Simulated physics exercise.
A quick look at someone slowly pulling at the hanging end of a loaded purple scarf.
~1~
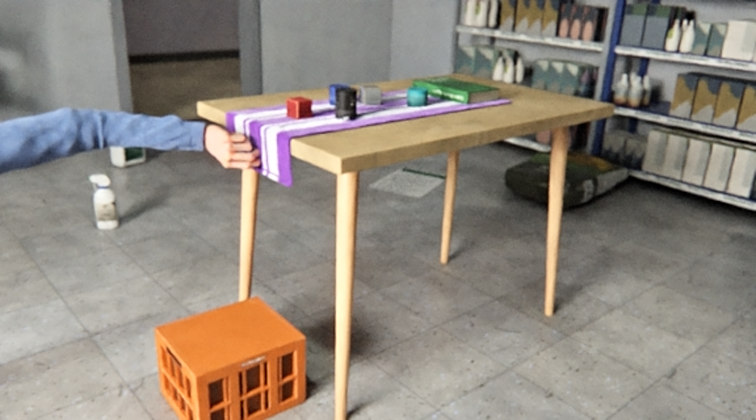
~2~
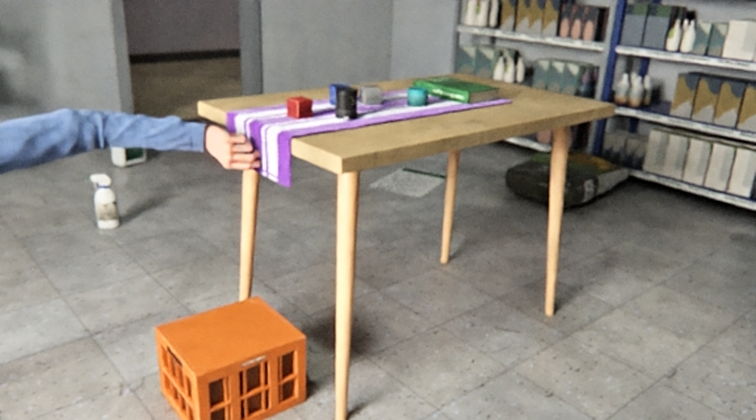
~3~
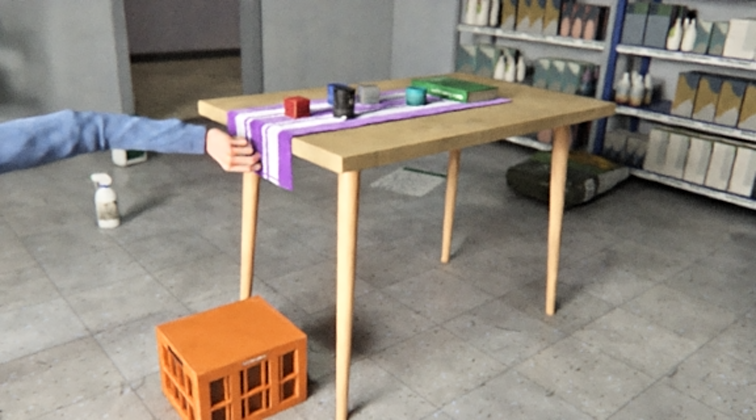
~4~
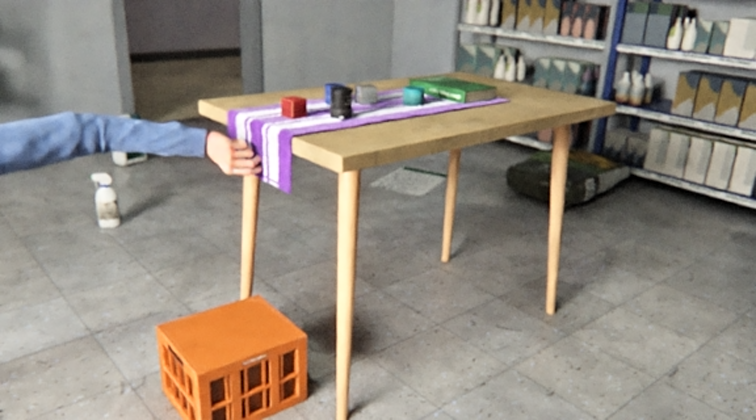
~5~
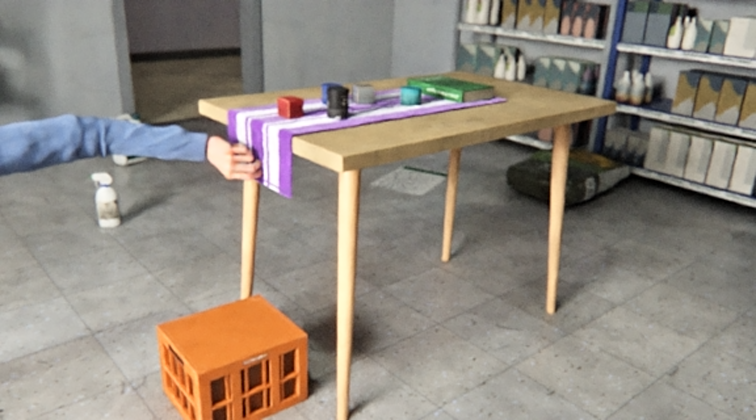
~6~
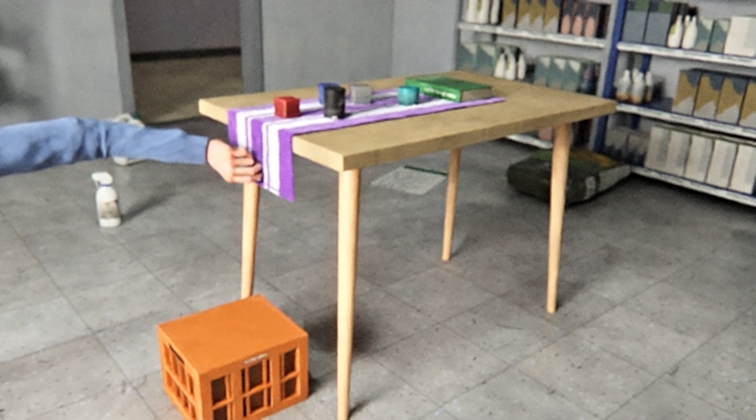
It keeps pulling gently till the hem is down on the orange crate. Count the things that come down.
The answer is four.
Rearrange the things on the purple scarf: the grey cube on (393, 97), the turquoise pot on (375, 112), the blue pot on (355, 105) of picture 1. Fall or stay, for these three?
The grey cube keeps its place on top, the turquoise pot goes over, the blue pot is carried off.
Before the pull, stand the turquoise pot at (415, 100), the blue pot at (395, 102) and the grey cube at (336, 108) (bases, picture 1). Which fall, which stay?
The turquoise pot keeps its place on top, the blue pot does not fall, the grey cube comes down.
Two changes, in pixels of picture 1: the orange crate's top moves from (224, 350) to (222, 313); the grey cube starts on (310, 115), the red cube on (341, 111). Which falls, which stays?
The grey cube is carried off, the red cube drops off.
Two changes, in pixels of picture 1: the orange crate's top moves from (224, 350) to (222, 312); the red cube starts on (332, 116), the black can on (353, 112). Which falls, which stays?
The red cube is carried off, the black can is carried off.
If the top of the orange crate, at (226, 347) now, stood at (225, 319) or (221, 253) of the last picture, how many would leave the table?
Over the edge go 3 and 1.
Soon after, hem near (259, 225); red cube gone.
Then, hem near (259, 264); red cube and black can gone.
Further on, hem near (259, 304); red cube, black can and blue pot gone.
At rest, hem on the crate; red cube, black can, blue pot and grey cube gone. Over the edge go four.
